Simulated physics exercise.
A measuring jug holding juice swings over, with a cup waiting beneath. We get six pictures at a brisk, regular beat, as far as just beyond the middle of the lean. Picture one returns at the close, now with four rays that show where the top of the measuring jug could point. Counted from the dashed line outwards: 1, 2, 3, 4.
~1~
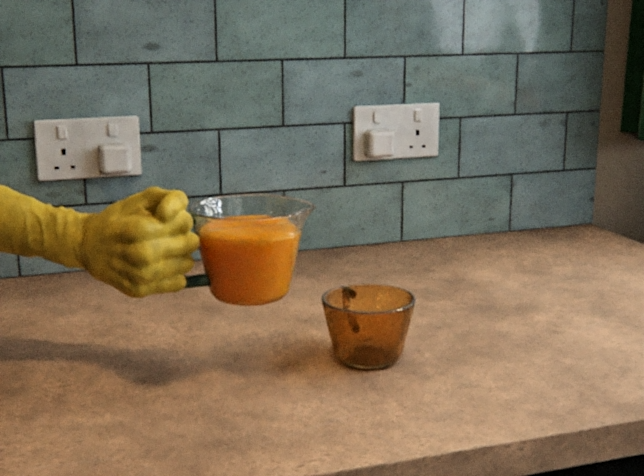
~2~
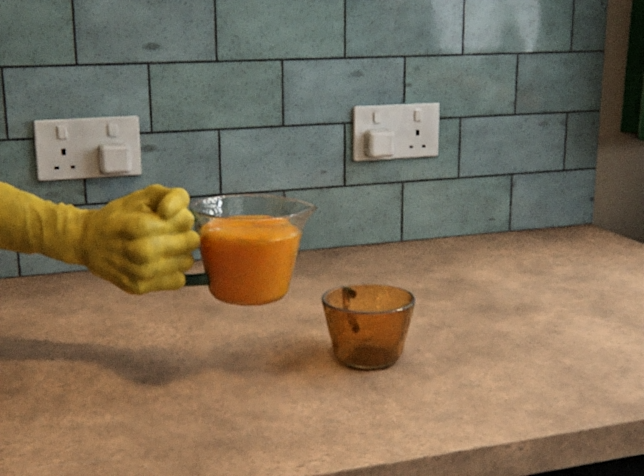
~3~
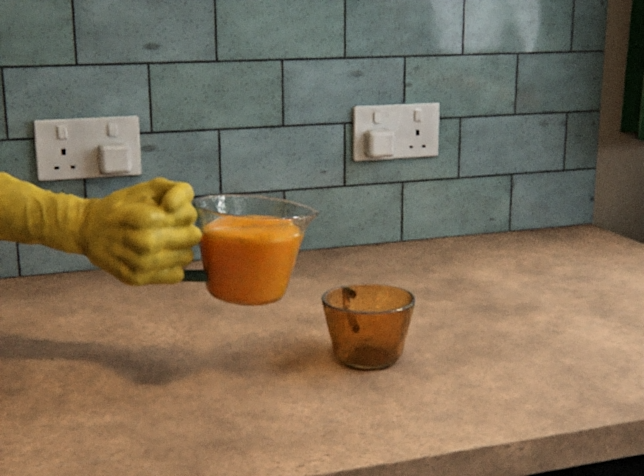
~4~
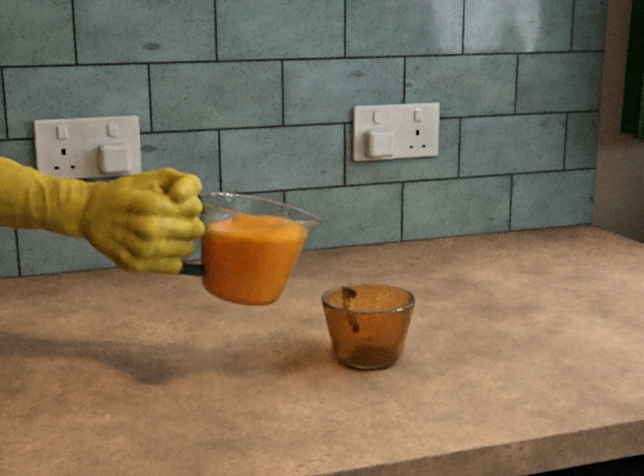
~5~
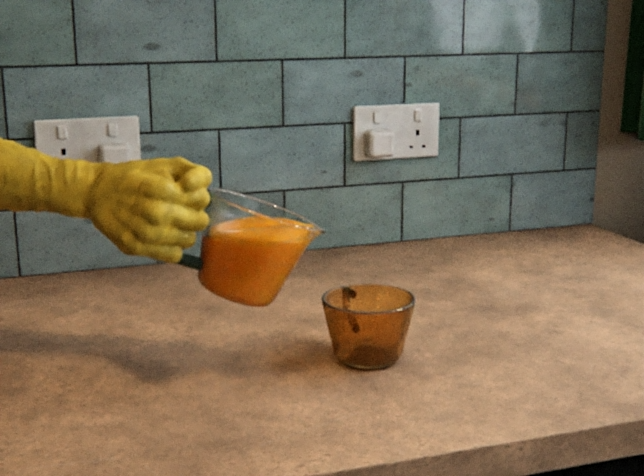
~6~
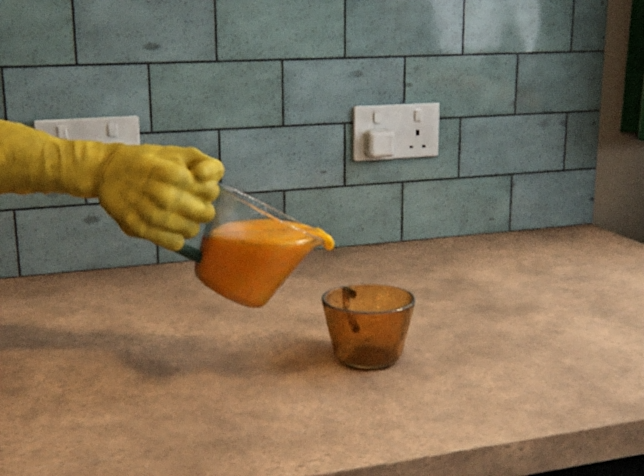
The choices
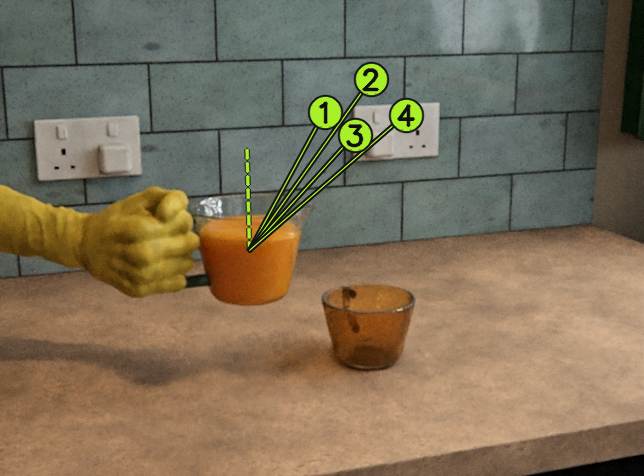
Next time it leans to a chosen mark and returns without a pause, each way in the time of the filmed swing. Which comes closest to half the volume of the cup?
3 is best.
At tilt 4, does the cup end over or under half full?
Over half.
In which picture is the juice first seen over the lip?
Picture 6.
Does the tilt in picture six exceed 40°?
No.
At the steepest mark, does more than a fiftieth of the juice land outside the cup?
No.
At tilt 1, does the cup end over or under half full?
Under.
On the marked copy, 1 at (316, 126); 2 at (361, 92); 3 at (343, 147); 4 at (392, 125).
With 1, the cup ends with about 16 % of what it can hold.
With 2, the cup ends with about 32 % of what it can hold.
With 3, the cup ends with about 48 % of what it can hold.
With 4, the cup ends with about 67 % of what it can hold.
